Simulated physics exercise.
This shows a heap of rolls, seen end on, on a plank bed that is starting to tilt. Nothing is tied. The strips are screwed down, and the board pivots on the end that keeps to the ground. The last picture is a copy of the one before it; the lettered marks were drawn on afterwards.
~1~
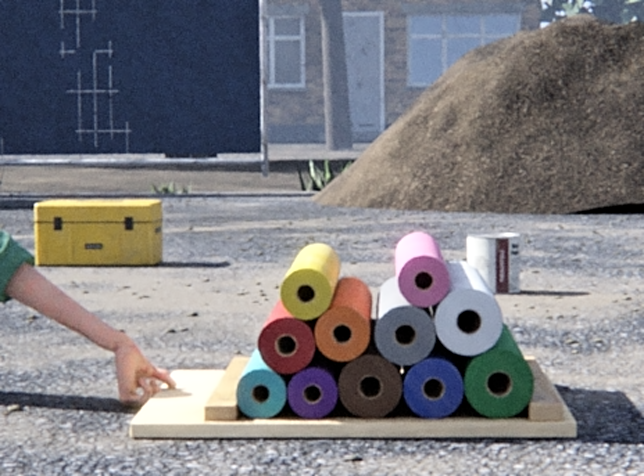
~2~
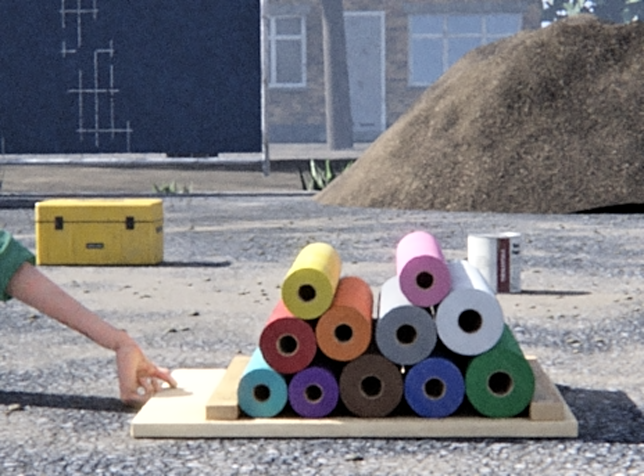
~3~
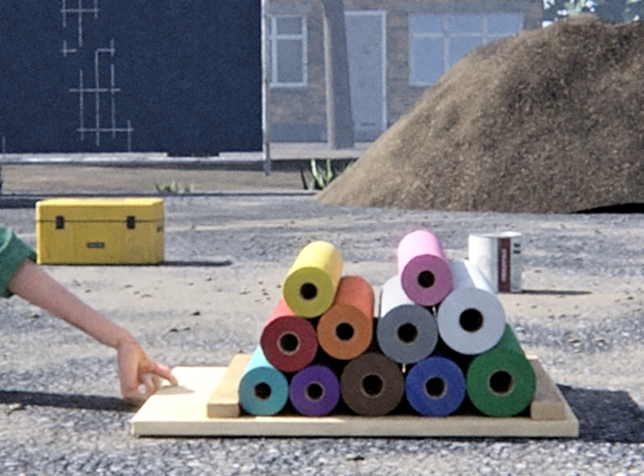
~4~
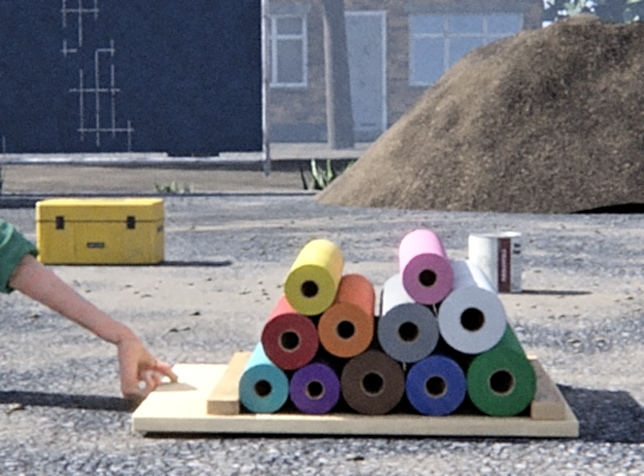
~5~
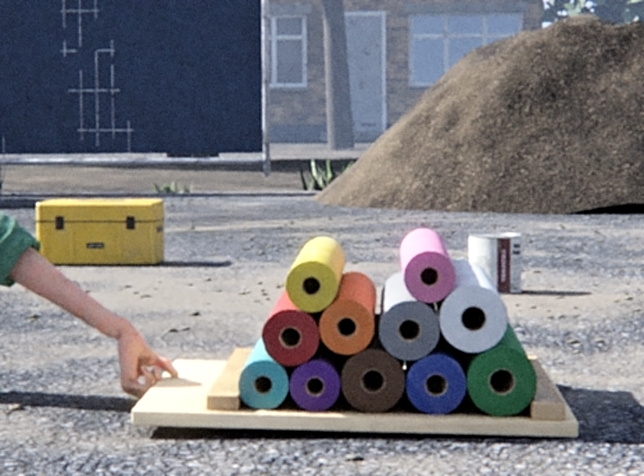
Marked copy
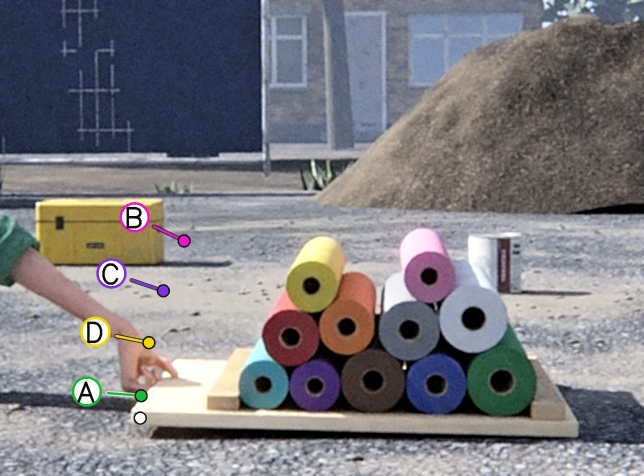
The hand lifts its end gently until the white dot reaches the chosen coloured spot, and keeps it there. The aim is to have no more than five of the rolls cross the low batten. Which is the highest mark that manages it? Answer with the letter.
No higher than B.
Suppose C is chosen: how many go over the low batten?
With C, none.
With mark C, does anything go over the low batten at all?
No, at C.
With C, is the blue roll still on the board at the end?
The blue roll: Yes.
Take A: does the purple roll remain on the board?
Yes.
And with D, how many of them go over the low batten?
At D the number is none.
On the marked copy, A at (141, 396); B at (184, 241); C at (163, 291); D at (149, 343); the white dot at (140, 418).
Following B. Soon after the start, board at 23°.
Later, board at 26°.
In the end, board at 26°, four over the low batten (grey, white, orange, pink).
As for the rest, A none over the low batten; C none over the low batten; D none over the low batten.
